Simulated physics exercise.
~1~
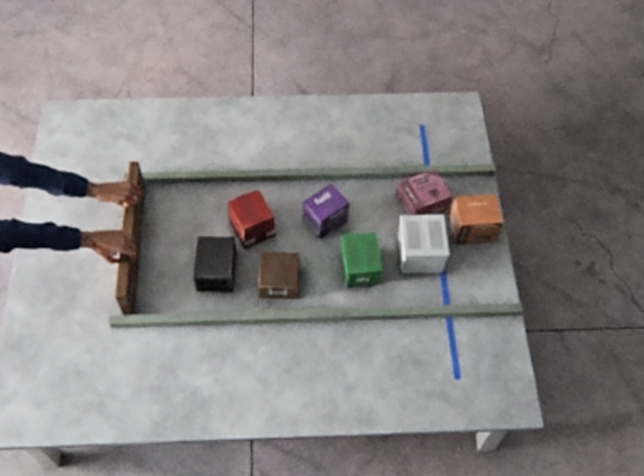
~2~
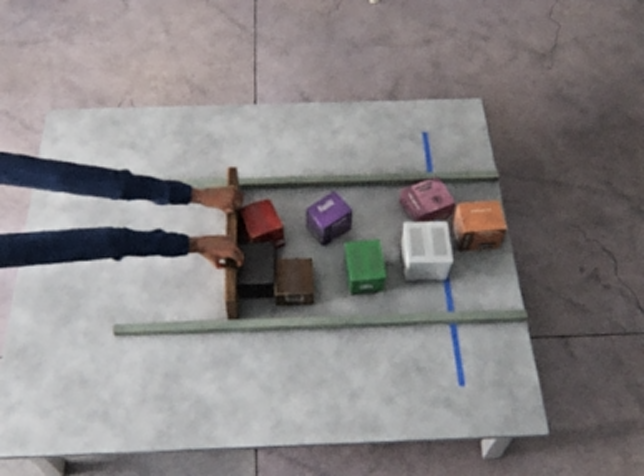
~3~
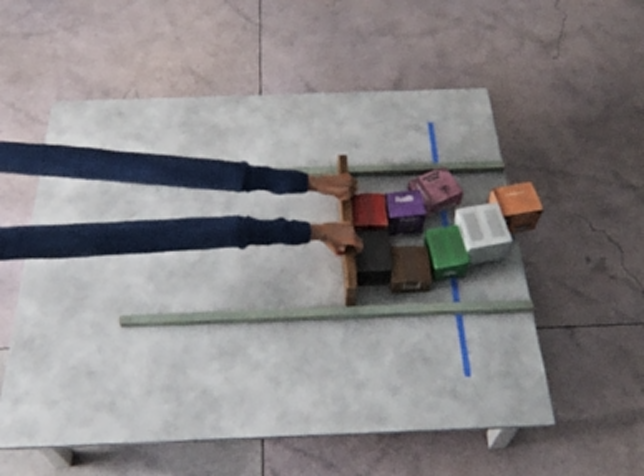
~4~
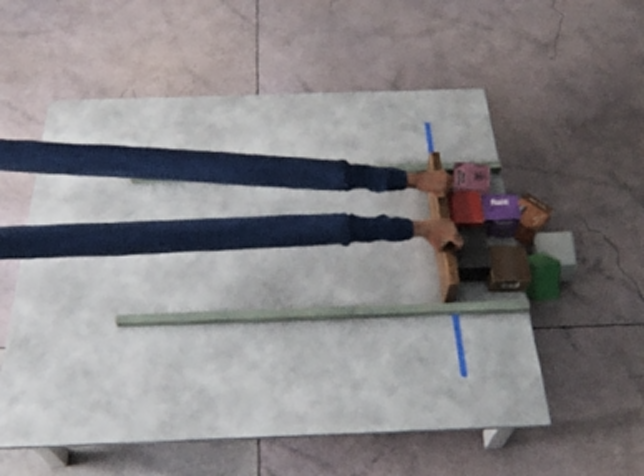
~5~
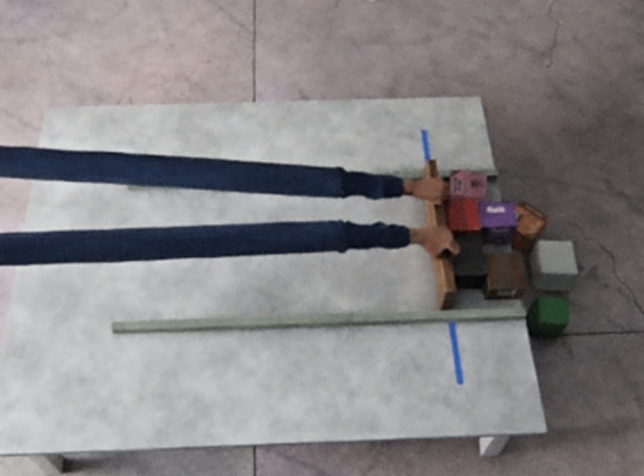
The clip opens on a grey table where eight coloured boxes sit scattered between two rails, with two hands holding a wooden plank at the left. The hands push the plank right, and it gathers the black, brown and red boxes. As it continues, the purple, green, white and pink boxes are caught up too, and the cluster crowds toward the right edge past the blue tape. The orange box goes over first, and the white and green ones follow. The plank stops at the tape, with those three off the end and the rest bunched against it.
